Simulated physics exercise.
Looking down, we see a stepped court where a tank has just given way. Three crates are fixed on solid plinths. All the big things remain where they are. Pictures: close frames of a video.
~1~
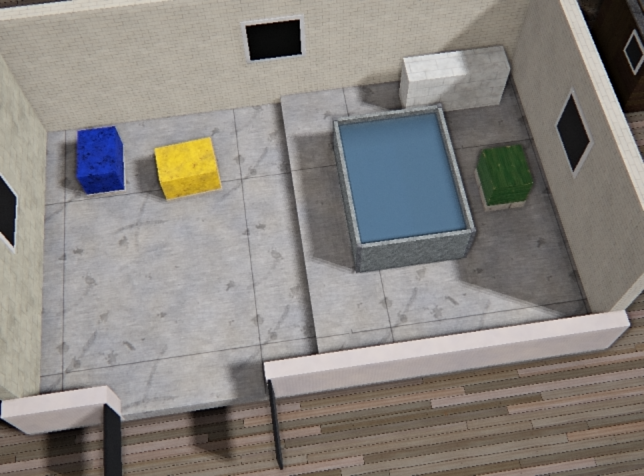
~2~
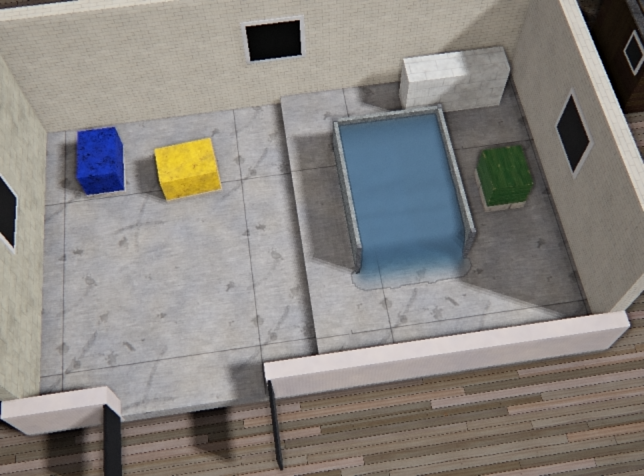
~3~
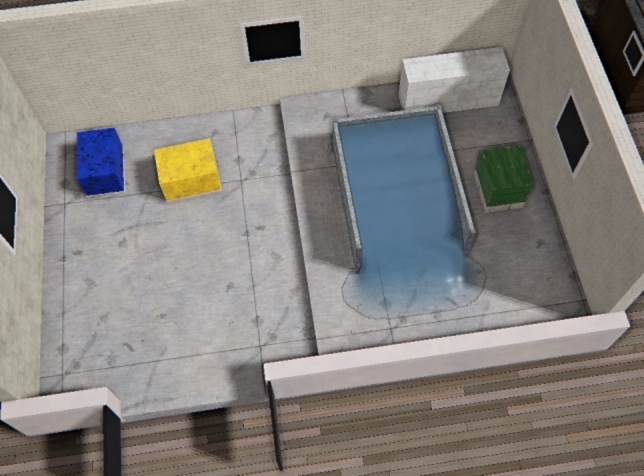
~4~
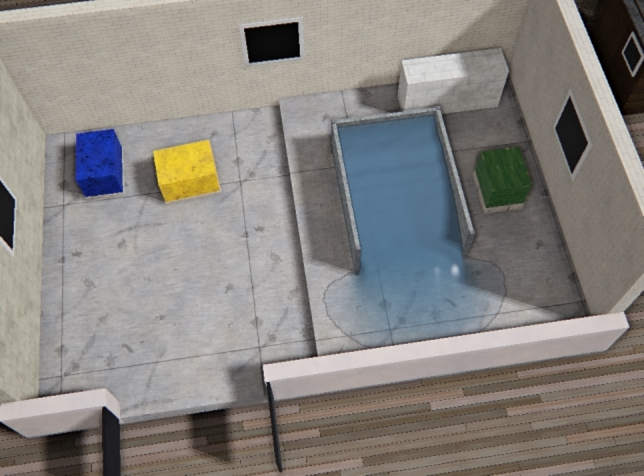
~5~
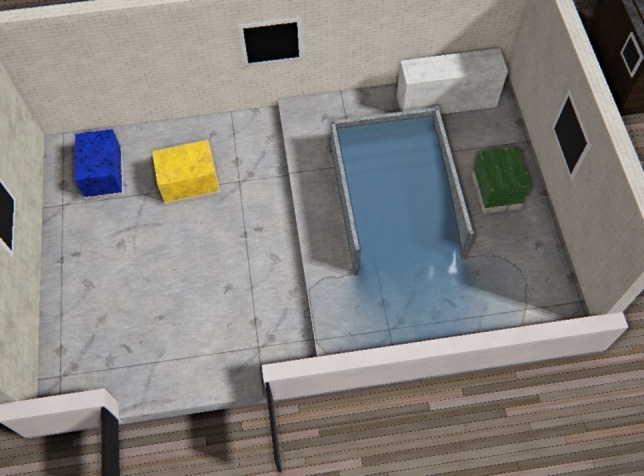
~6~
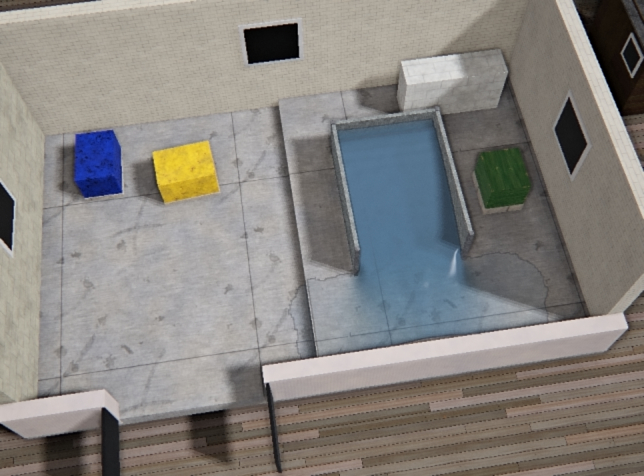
Water pours from the open front of a tank and spreads across the gray floor.
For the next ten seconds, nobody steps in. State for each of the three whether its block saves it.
The blue crate is not saved and gets wet. The yellow crate is not saved and gets wet. The green crate is not saved and gets wet.
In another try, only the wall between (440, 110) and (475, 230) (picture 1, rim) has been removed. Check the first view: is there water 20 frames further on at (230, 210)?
Spared.
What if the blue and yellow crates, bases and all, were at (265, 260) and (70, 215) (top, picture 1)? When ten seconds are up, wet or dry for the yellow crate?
As for the yellow one, it is dampened.
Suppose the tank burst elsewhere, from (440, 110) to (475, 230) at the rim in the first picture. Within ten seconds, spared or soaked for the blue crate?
I'd say the blue crate gets flooded.
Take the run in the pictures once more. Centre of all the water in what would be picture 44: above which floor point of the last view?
Close to (321, 237), I reckon.
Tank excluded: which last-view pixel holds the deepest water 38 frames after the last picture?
Deepest point: Roughly (504, 78).
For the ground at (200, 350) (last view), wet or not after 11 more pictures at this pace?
Lab note: Spot reads soaked.
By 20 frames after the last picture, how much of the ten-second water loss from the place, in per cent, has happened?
I'd put it at 30 per cent.
A moment on, water covers 20 % of the floor; the blue crate not reached, the yellow crate not reached, the green crate not reached.
Next, water covers 35 % of the floor; the blue crate not reached, the yellow crate not reached, the green crate water round its plinth.
Then, water covers 65 % of the floor; the blue crate not reached, the yellow crate water round its plinth, the green crate water round its plinth.
Later, water covers 90 % of the floor; the blue crate water round its plinth, the yellow crate water round its plinth, the green crate water round its plinth.
In the end, water covers 95 % of the floor; the blue crate was topped, the yellow crate was topped, the green crate was topped.
